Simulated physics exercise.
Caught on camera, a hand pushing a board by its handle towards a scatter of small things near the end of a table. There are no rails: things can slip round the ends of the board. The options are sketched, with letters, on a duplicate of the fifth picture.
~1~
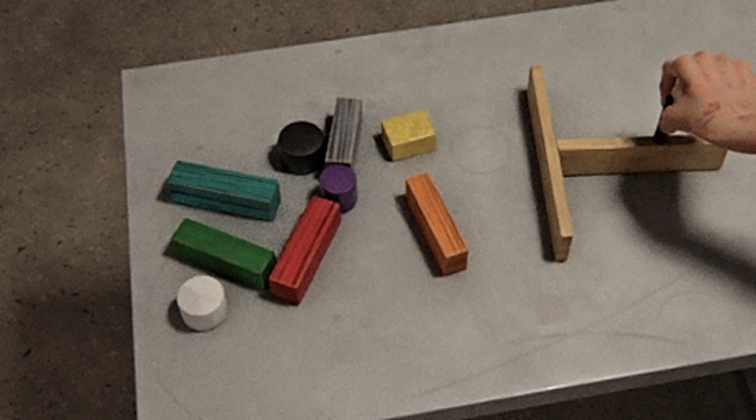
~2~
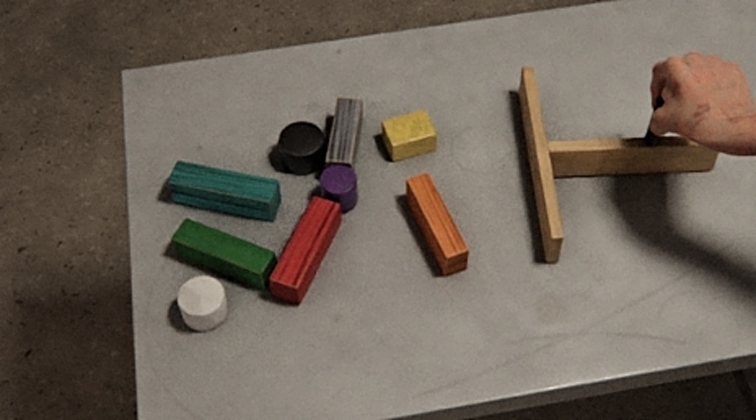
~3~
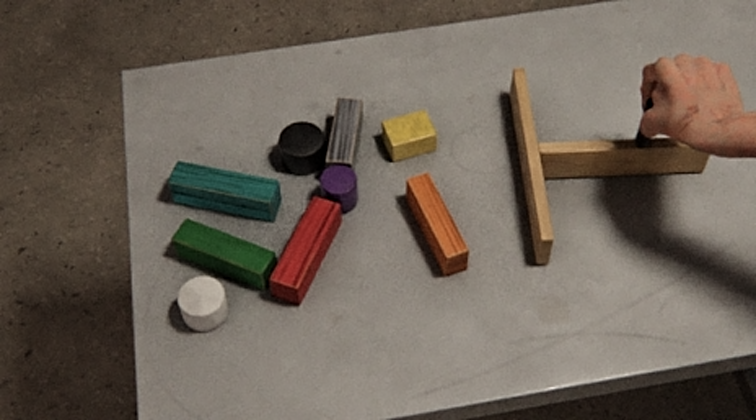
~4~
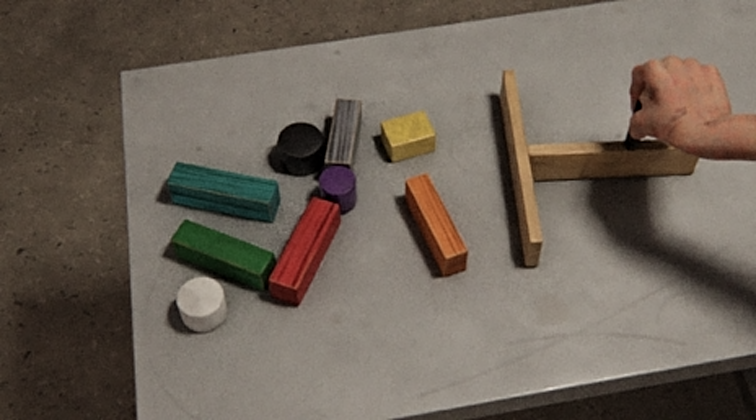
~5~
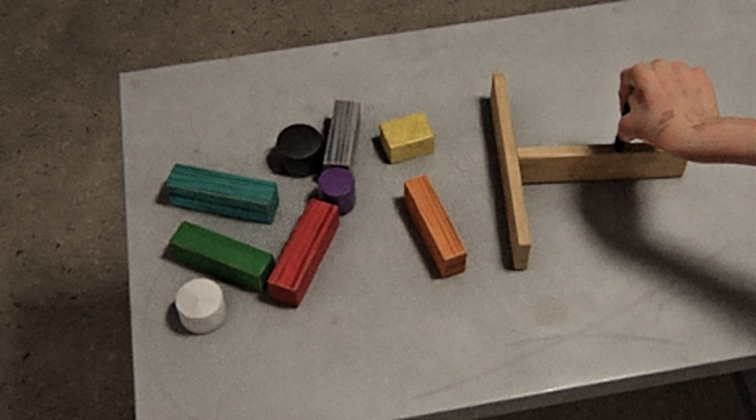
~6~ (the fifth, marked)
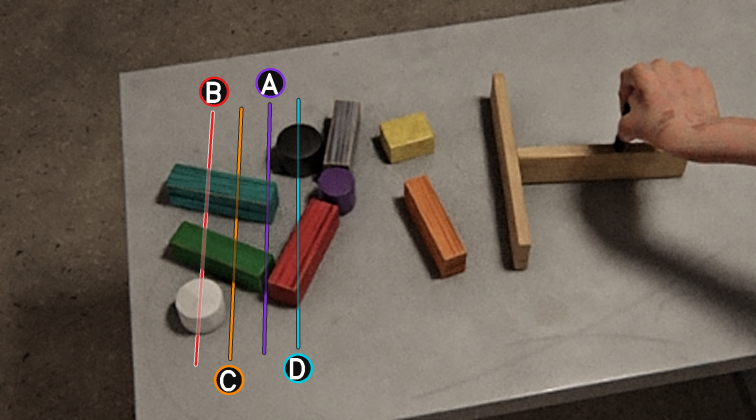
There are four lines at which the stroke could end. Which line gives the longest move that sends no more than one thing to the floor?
It should halt at C.
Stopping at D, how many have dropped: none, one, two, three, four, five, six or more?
By then, none.
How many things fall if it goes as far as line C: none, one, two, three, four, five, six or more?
The count is none.
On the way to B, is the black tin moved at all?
Yes.
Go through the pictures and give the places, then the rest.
The first frame shows purple tin (339, 189); white tin (203, 303); red stick (306, 249).
The second frame shows board (542, 146); orange stick (436, 223).
The third frame shows board (532, 148); green stick (225, 253).
The fourth frame shows board (522, 150); grey stick (344, 140).
The fifth frame shows board (511, 153); purple tin (337, 192); white tin (201, 306); red stick (304, 252).
On the marked copy, A at (267, 218); B at (205, 228); C at (236, 223); D at (298, 213).
With C. Early on, board (414, 168); yellow block (380, 136); orange stick (398, 229).
Further on, board (313, 184); green stick (203, 255); turquoise stick (212, 192).
At the end, board (237, 196); white tin (147, 321); green stick (144, 255); none fallen.
As for the rest, A is within the limit but short; B drops three; D is within the limit but short.
